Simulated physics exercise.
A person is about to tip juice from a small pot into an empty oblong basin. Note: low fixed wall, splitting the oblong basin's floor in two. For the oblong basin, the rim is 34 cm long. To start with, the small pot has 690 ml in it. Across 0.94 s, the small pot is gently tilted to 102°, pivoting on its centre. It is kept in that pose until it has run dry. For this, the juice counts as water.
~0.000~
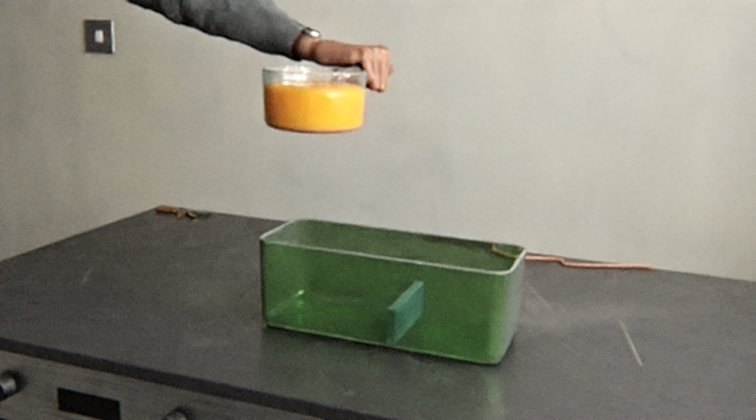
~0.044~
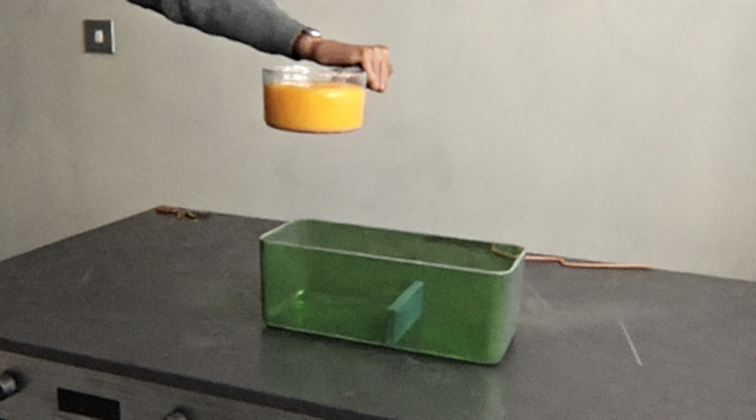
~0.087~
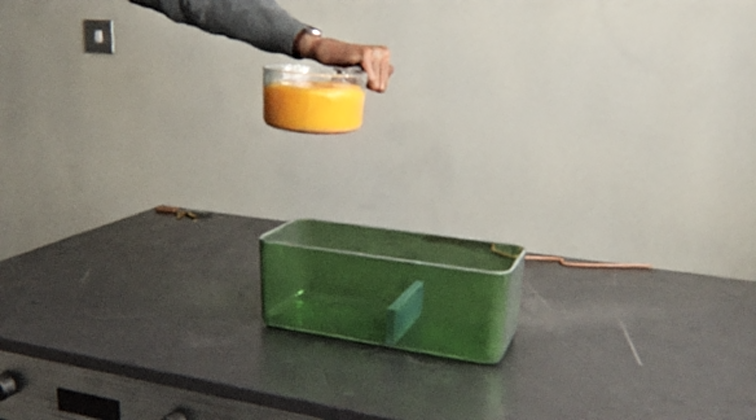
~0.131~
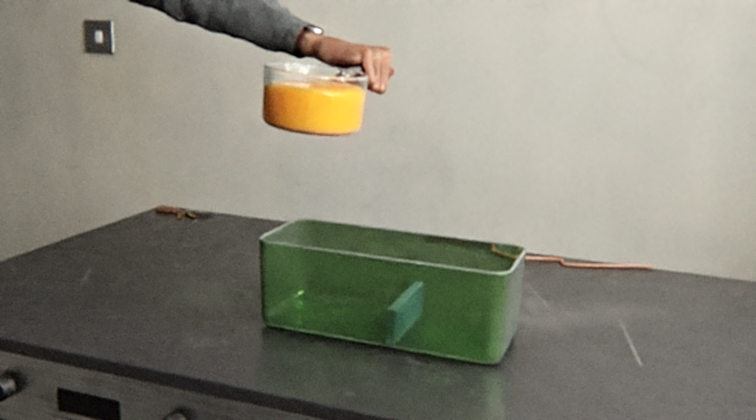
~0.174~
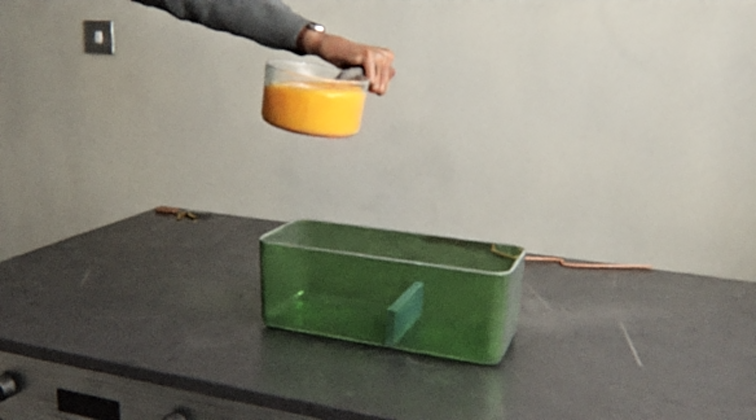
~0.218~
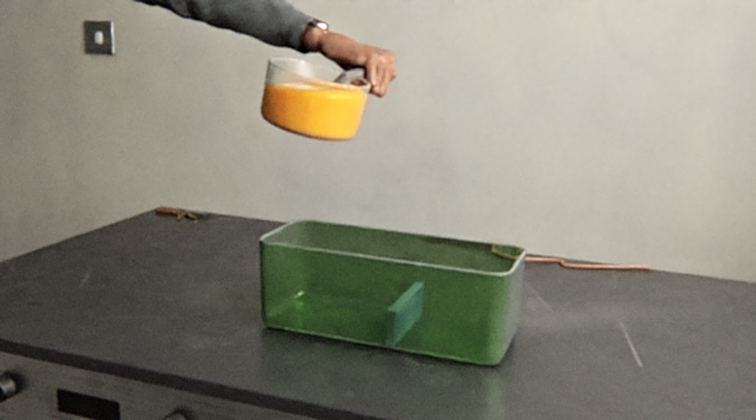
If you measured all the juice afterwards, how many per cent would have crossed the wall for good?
Around 51 per cent would have crossed.
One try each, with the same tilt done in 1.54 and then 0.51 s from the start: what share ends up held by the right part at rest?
Respectively 55 and 30 %.
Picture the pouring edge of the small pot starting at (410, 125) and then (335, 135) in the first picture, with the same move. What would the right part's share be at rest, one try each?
Respectively 95 and 5 %.
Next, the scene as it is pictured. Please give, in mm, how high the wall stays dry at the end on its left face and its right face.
Left about 34 mm, while the right is about 28 mm.
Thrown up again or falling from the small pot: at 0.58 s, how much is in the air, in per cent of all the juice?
I'd put it at about 34 percent.
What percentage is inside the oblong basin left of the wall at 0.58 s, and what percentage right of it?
Left side near 4, right side near 1.
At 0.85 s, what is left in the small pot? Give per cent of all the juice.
Share remaining: Approx. 12 %.
Then, 0.58 s in, the tilt is 70° and 61 per cent is still to pour, 4 is left of the wall and 1 right of it.
Then, 0.85 s in, the tilt is 100° and 13 per cent is still to pour, 21 is left of the wall and 49 right of it.
Then, 1.13 s in, the tilt is 102° and 1 per cent is still to pour, 44 is left of the wall and 50 right of it.
Then, 1.44 s in, the tilt is 102° and 0 per cent is still to pour, 48 is left of the wall and 51 right of it.
Finally, 48 per cent lies left of the wall, 51 right of it and 1 outside.
